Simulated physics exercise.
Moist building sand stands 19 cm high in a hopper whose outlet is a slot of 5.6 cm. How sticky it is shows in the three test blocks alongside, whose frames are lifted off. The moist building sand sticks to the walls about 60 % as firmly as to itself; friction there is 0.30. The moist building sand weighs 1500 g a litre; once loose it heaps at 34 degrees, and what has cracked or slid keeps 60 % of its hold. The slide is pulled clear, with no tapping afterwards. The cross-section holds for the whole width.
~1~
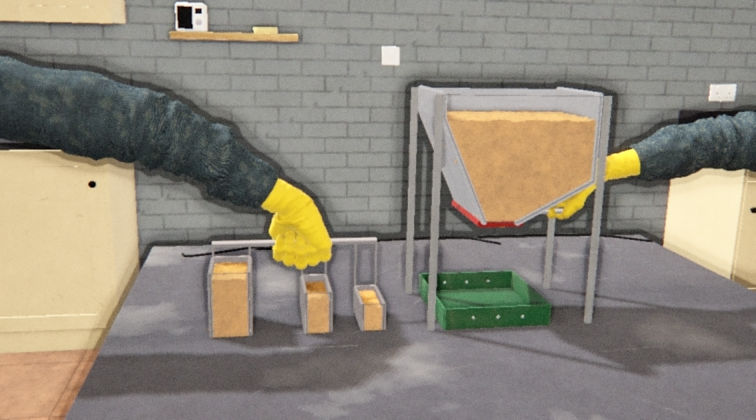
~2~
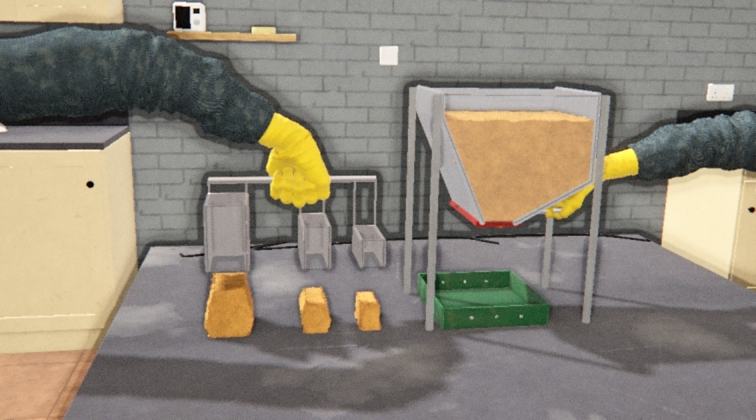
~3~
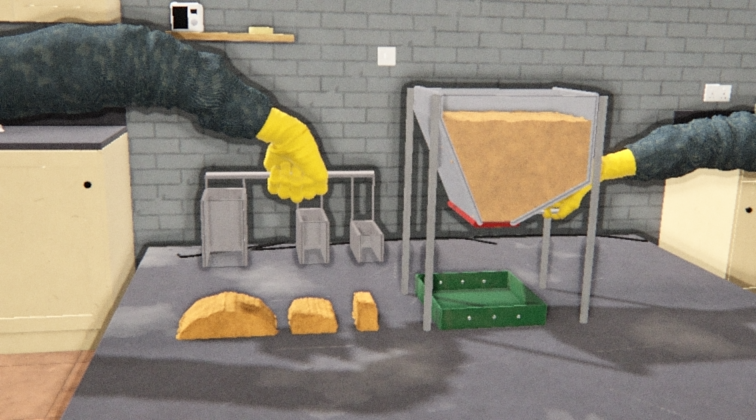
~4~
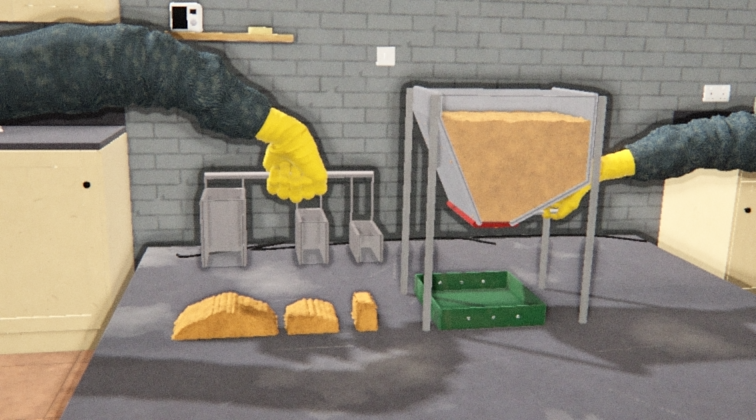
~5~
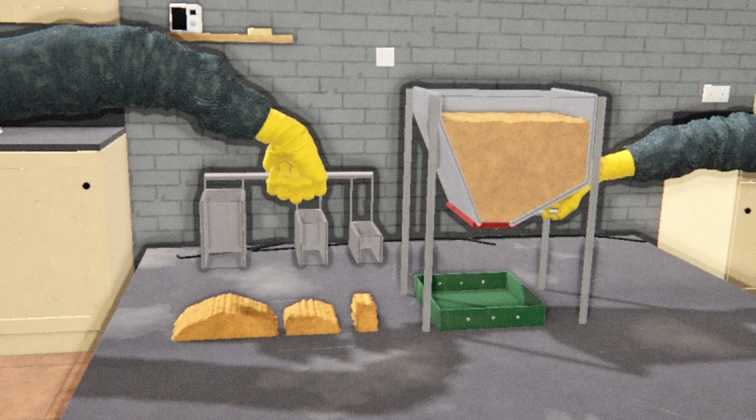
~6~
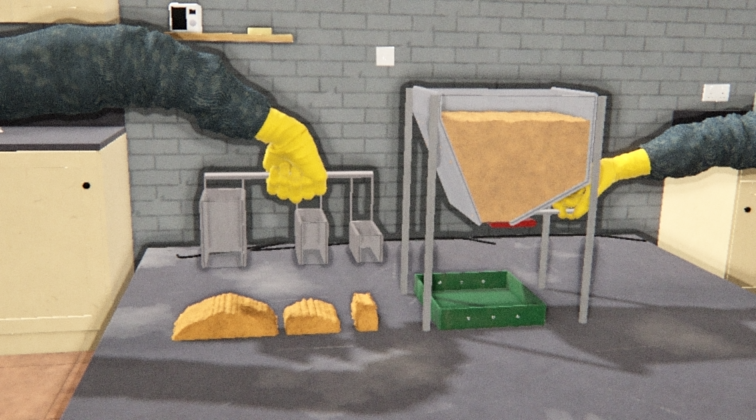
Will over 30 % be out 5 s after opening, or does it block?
Left alone, it runs.
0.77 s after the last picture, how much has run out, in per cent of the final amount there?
About 50 %.
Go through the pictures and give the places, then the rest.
In the first frame, end of the slide at (516, 224), not yet moved; top of the moist building sand at (454, 120); blocks stand 11 cm, 6.5 cm, 4.2 cm (left to right).
In the second frame, end of the slide at (514, 224), not yet moved; top of the moist building sand at (452, 120); blocks stand 8.9 cm, 5.4 cm, 4.0 cm (left to right).
In the third frame, end of the slide at (512, 224), not yet moved; top of the moist building sand at (449, 120); blocks stand 5.1 cm, 3.3 cm, 4.0 cm (left to right).
In the fourth frame, end of the slide at (511, 224), not yet moved; top of the moist building sand at (449, 120); blocks stand 5.0 cm, 3.1 cm, 4.0 cm (left to right).
In the fifth frame, end of the slide at (511, 225), not yet moved; top of the moist building sand at (448, 121); blocks stand 5.0 cm, 3.1 cm, 3.9 cm (left to right).
In the sixth frame, end of the slide at (529, 224), moved 3.4 cm; top of the moist building sand at (519, 121); blocks stand 5.0 cm, 3.1 cm, 3.9 cm (left to right).
Then, 0.35 s after the last picture, 14 % has run out.
Then, 0.77 s after the last picture, 48 % has run out.
Then, 1.18 s after the last picture, 79 % has run out.
Then, 1.60 s after the last picture, 100 % has run out.
Then, 4.90 s after the last picture, at the end, 100 % has run out.
